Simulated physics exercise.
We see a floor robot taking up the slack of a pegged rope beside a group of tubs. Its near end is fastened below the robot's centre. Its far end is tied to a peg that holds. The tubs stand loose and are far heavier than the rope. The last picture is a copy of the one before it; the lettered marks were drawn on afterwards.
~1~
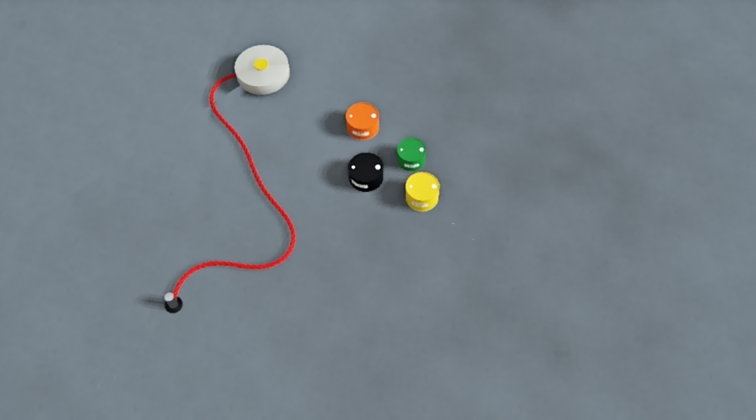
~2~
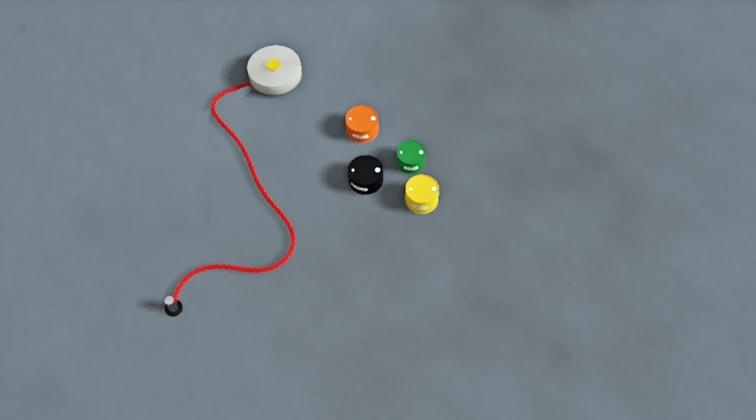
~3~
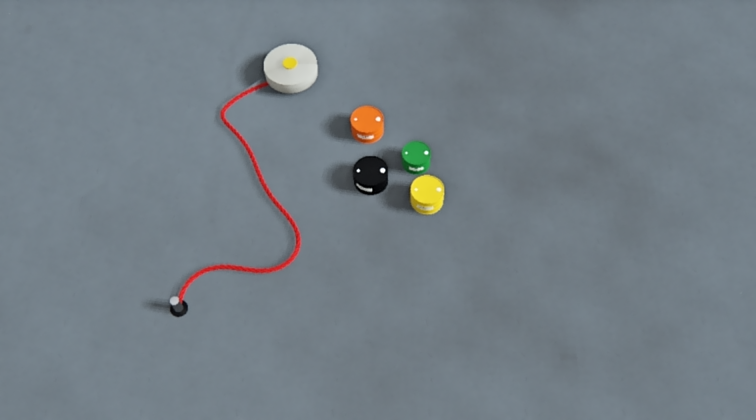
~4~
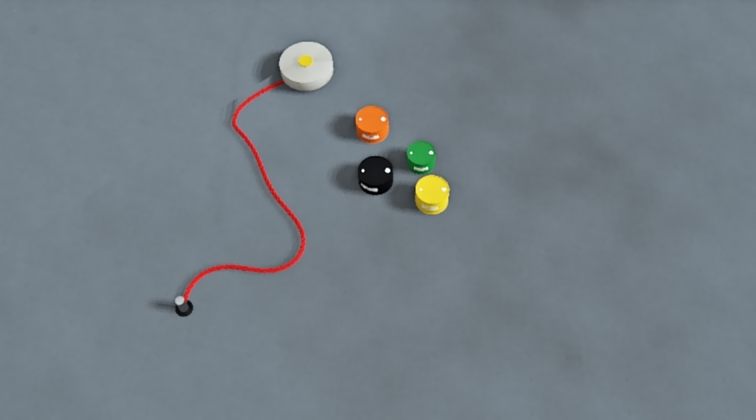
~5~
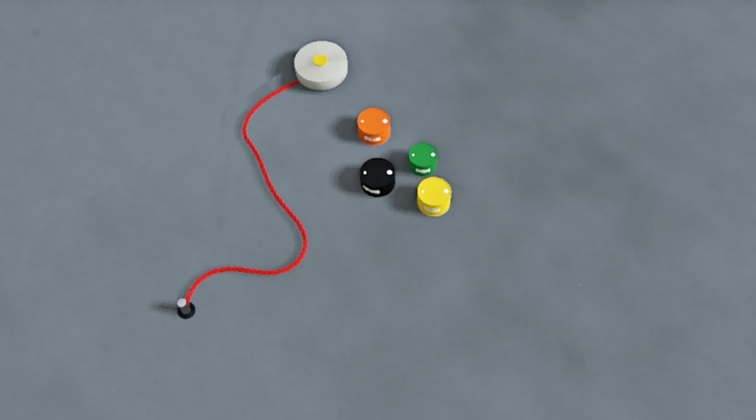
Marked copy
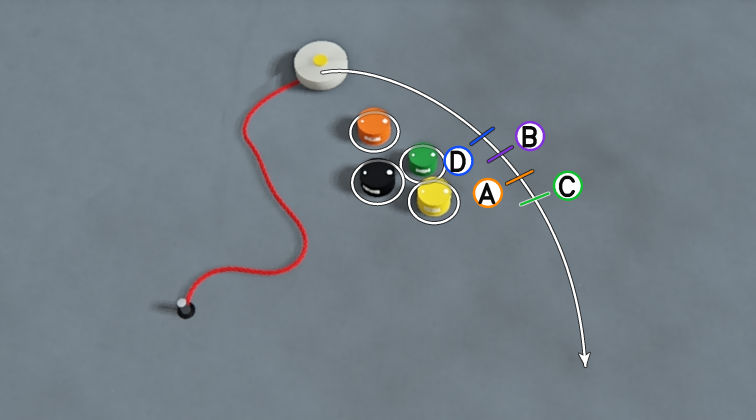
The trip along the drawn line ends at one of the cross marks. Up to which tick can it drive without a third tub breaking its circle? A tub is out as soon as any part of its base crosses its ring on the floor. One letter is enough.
No farther than C.
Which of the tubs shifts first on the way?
The orange one.
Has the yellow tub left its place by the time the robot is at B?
No.
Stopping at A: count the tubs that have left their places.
One.
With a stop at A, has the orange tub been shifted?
By then, yes.
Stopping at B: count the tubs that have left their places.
The count is none.
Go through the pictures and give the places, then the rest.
The first frame shows green tub (411, 155); yellow tub (422, 192); black tub (366, 172).
The second frame shows robot (275, 71); peg (171, 304).
The third frame shows robot (291, 69); yellow tub (427, 195).
The fourth frame shows robot (307, 67); orange tub (372, 125).
The fifth frame shows robot (321, 67); green tub (423, 160); yellow tub (434, 197); black tub (378, 177).
On the marked copy, A at (520, 177); B at (500, 154); C at (535, 199); D at (482, 136); the route from (322, 73) via (506, 161) to (585, 366).
With C. Early on, robot (411, 83).
Further on, robot (485, 132).
At the end, robot (536, 194); black tub (377, 183); orange tub (390, 157); one over the rings.
As for the rest, A is within the limit but short; B is within the limit but short; D is within the limit but short.
